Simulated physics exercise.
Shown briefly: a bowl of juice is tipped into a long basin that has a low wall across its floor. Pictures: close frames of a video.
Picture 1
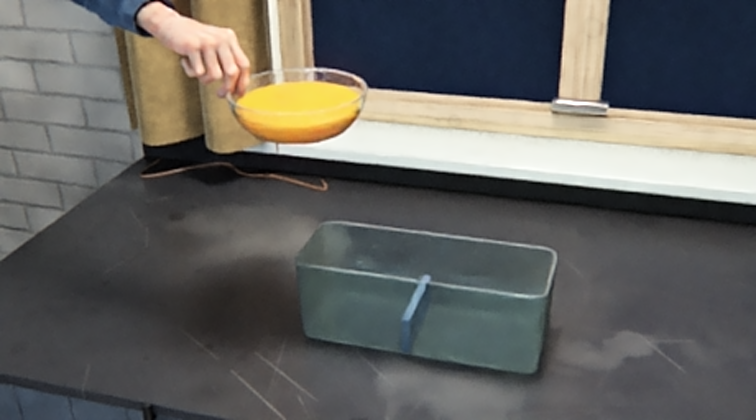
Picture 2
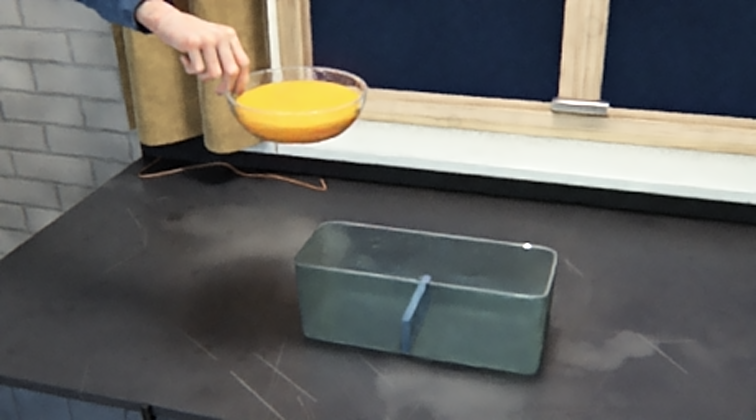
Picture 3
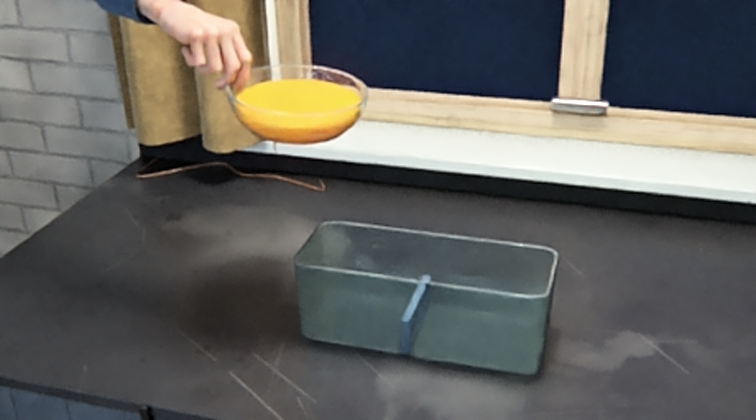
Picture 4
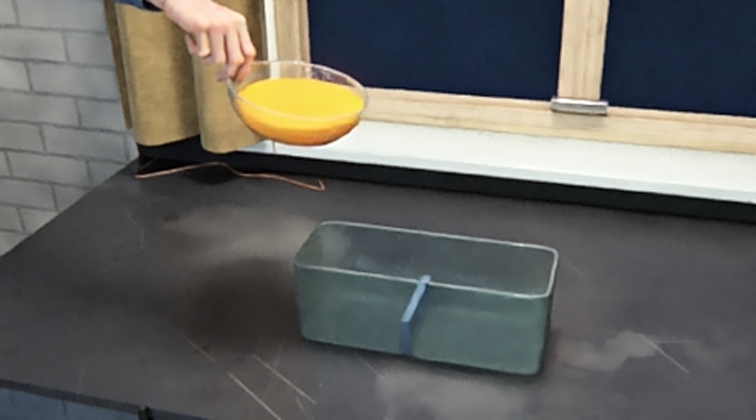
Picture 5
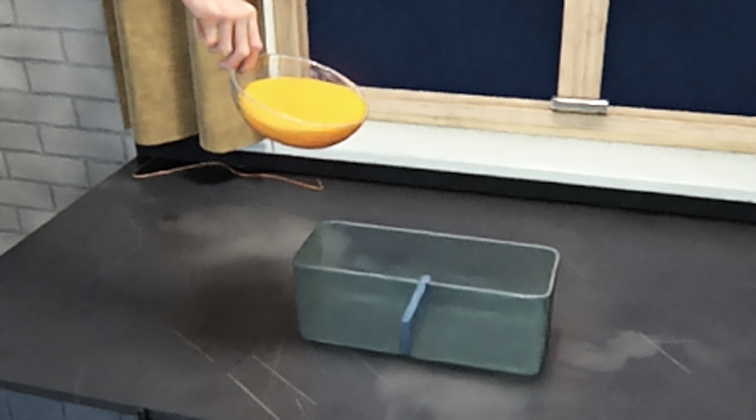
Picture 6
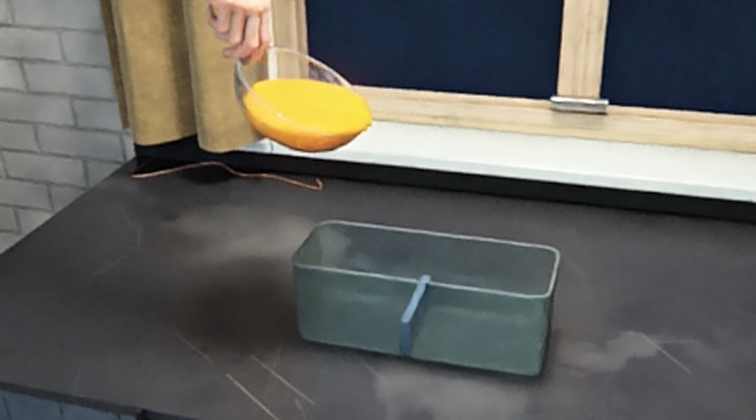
A hand tilting a clear glass bowl of orange juice rightward above a long glass basin with a low blue divider.
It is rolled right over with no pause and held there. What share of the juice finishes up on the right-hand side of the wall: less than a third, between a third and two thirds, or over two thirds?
Once it settles, the part right of the wall is a third to two thirds, I'd say.
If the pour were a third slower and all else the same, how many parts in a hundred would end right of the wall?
Around 50 percent ends up there.
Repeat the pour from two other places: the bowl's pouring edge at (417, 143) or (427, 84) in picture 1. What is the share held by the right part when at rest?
You'd get around 75 per cent and then around 75 per cent.
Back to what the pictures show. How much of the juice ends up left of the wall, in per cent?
Close to 50 per cent.
A moment on, the bowl is tipped on its side and 7 per cent is still to pour, 8 is left of the wall and 22 right of it.
Next, the bowl is tipped on its side and 0 per cent is still to pour, 46 is left of the wall and 41 right of it.
Then the bowl is tipped on its side and 0 per cent is still to pour, 48 is left of the wall and 41 right of it.
Later the bowl is tipped on its side and 0 per cent is still to pour, 49 is left of the wall and 41 right of it.
In the end 49 per cent lies left of the wall, 41 right of it and 10 outside.
